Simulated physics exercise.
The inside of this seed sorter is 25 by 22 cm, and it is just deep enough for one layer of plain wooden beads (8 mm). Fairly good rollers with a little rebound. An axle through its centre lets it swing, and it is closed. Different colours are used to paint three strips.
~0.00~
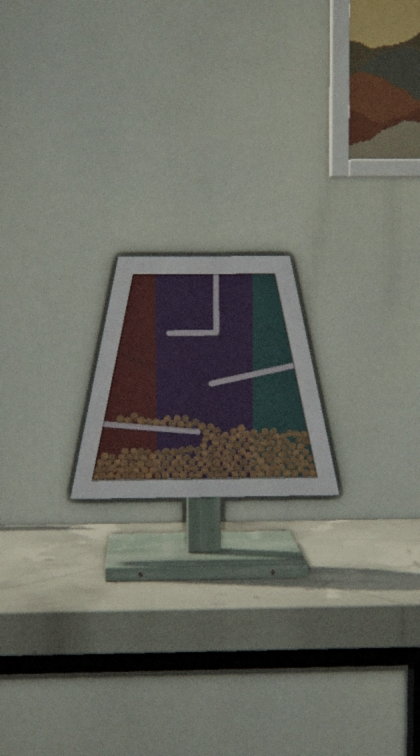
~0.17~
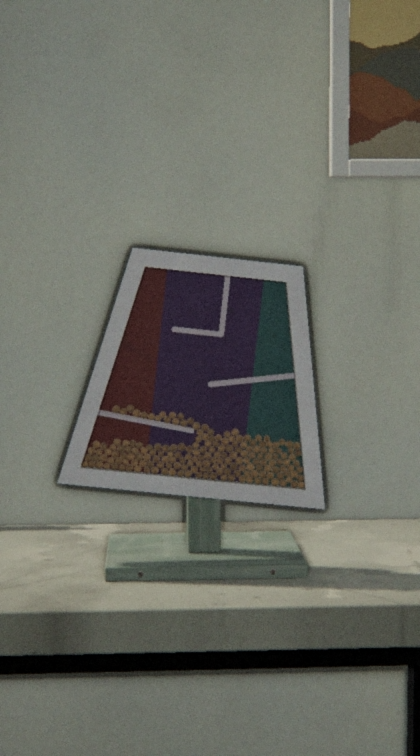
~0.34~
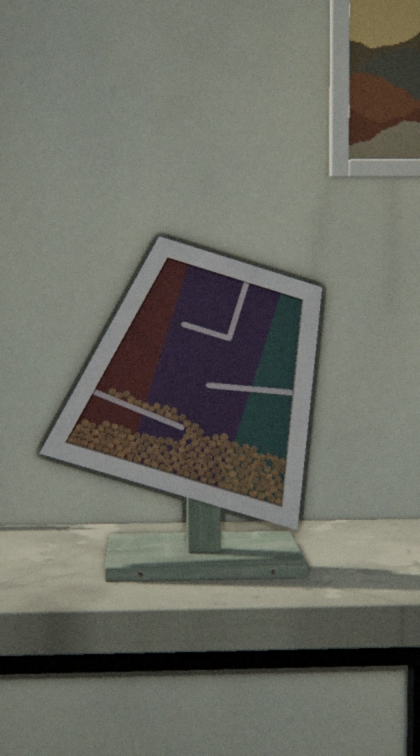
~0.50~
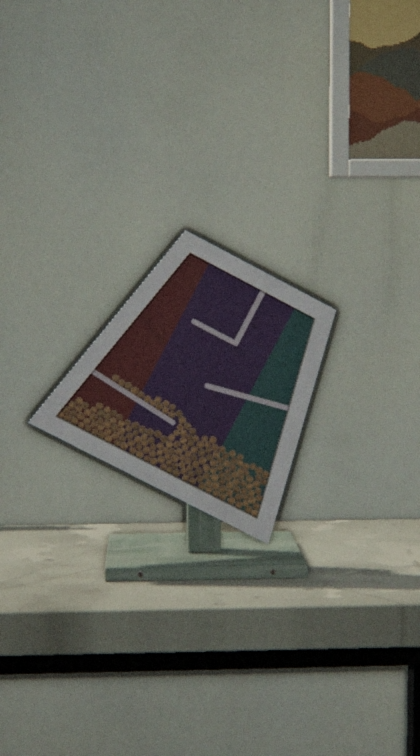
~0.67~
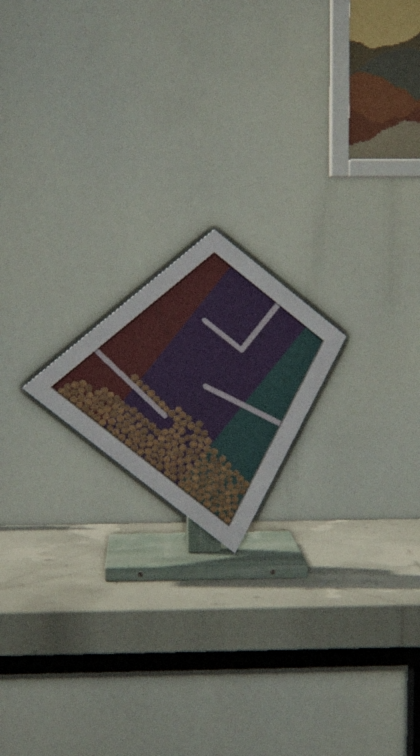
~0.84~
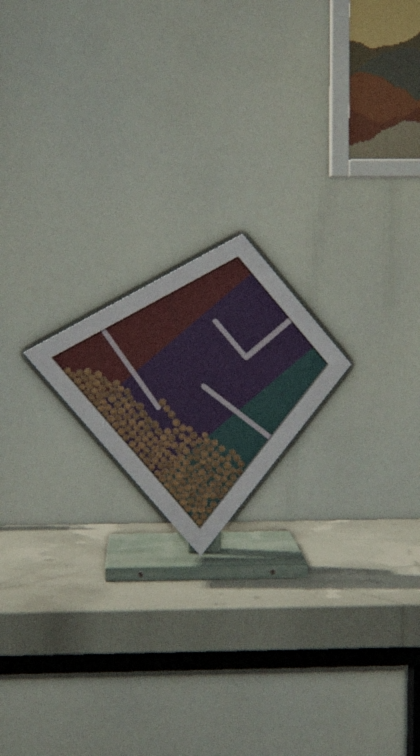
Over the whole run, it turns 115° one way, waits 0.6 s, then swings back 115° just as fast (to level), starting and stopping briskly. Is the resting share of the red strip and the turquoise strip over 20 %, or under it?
At rest - red: Under; turquoise: Over.
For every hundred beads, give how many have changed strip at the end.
My reckoning puts it near 40 percent.
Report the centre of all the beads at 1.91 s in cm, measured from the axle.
8 cm left, 3 cm below.
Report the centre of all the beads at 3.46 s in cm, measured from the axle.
The middle sits around 2 cm left and 8 cm below.
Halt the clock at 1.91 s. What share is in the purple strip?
40 per cent.
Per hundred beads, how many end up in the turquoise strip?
I'd put it at close to 55 in a hundred.
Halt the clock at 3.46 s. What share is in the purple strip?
I'd say some 40 in a hundred.
After 1.91 s, it stands 115° clockwise; the beads' middle is 8 cm left of and 3 cm below the centre; purple 40 %, turquoise 60 %.
After 3.46 s, it stands 58° clockwise; the beads' middle is 2 cm left of and 8 cm below the centre; purple 40 %, turquoise 60 %.
After 4.42 s, it stands level; the beads' middle is 5 cm right of and 7 cm below the centre; purple 45 %, turquoise 55 %.
Settled by 5.1 s, it stands level; red 5 %, purple 45 %, turquoise 55 %.
